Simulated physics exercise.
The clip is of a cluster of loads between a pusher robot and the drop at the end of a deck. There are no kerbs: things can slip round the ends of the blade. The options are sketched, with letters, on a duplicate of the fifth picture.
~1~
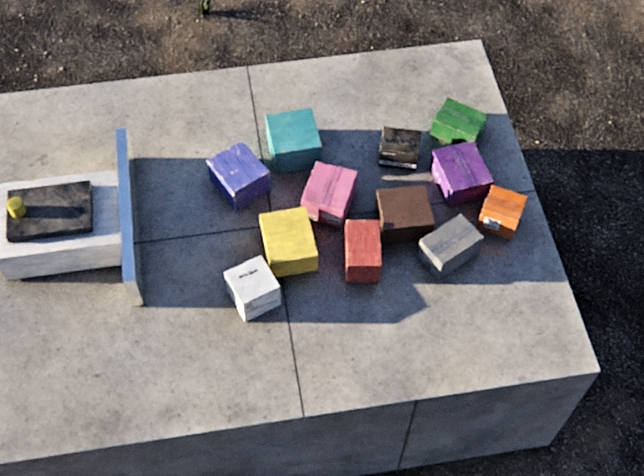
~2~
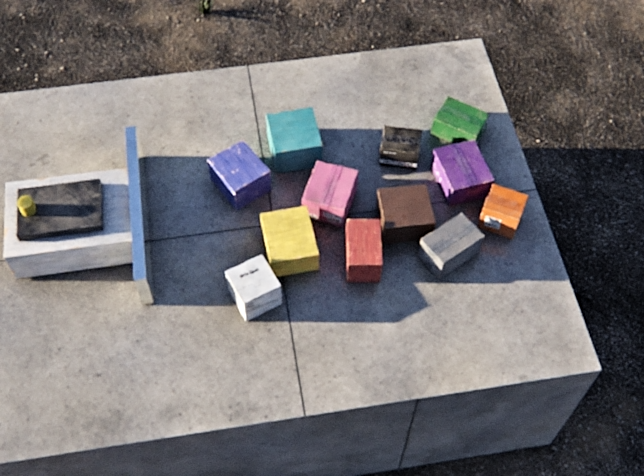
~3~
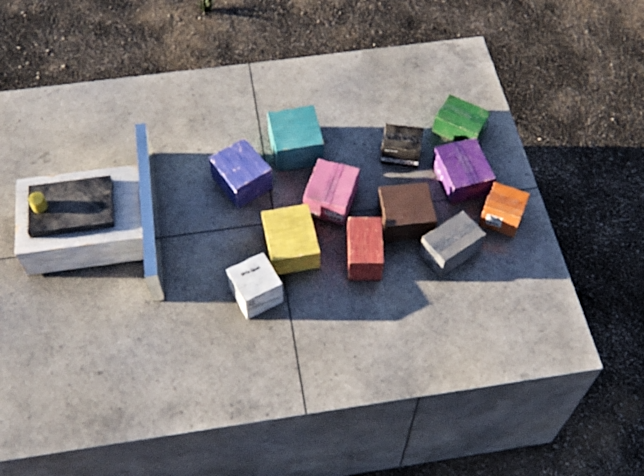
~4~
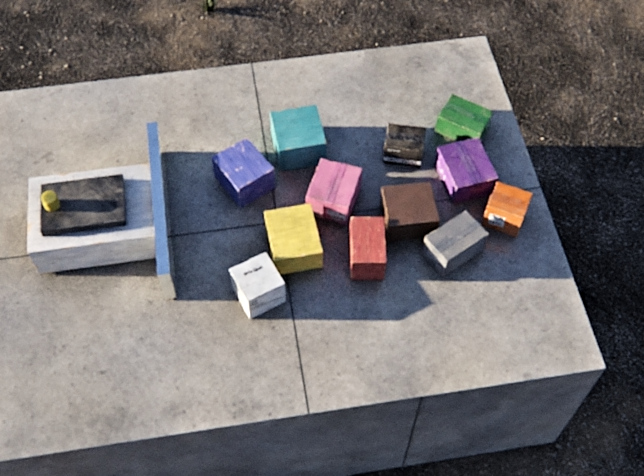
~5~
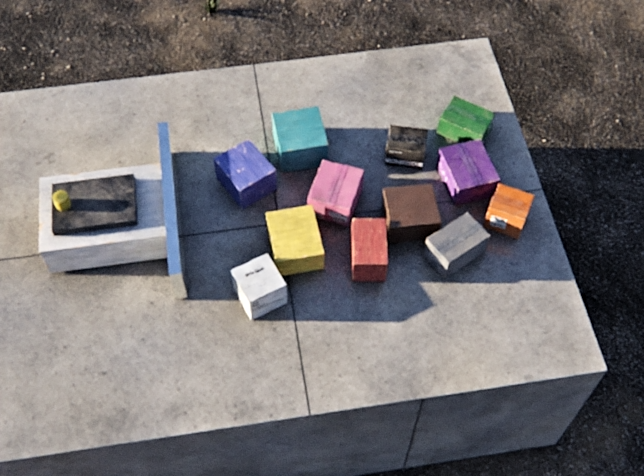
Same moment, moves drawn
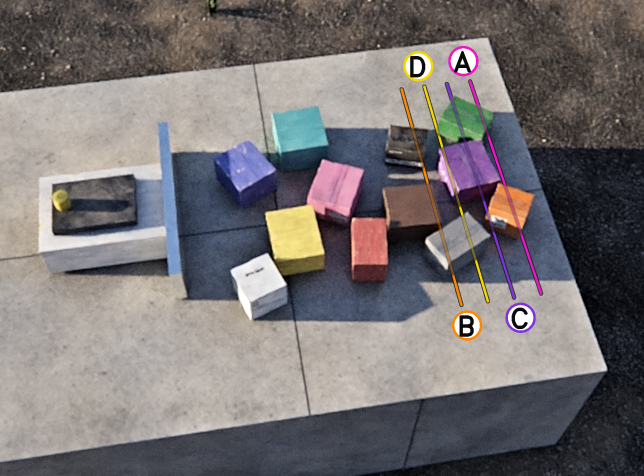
A white pusher with an upright blue blade and a dark top panel bearing a yellow knob slides slowly rightward from the left of a pale concrete deck, seen from high above. Ahead of it sit scattered blocks: white, yellow, blue and turquoise nearer, pink, red and brown mid-cluster, black, green, purple, orange and grey farther right. The gap narrows, the blocks stay put, and the view barely shifts.
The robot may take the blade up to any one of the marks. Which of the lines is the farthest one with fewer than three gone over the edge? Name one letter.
No third one falls up to B.
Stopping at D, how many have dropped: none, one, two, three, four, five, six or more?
In all, four.
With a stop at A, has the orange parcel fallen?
Yes.
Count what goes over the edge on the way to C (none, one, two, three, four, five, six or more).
In all, six or more.
On the copy, A at (503, 179); B at (429, 188); C at (478, 182); D at (454, 185).
On B. First, robot (197, 190); white box (300, 292); turquoise crate (314, 136).
Then, robot (293, 178); orange parcel (523, 208); purple parcel (484, 166).
Finally, robot (365, 169); orange parcel over the edge; purple parcel over the edge; two fallen.
By contrast, A drops eight; C drops seven; D drops four.
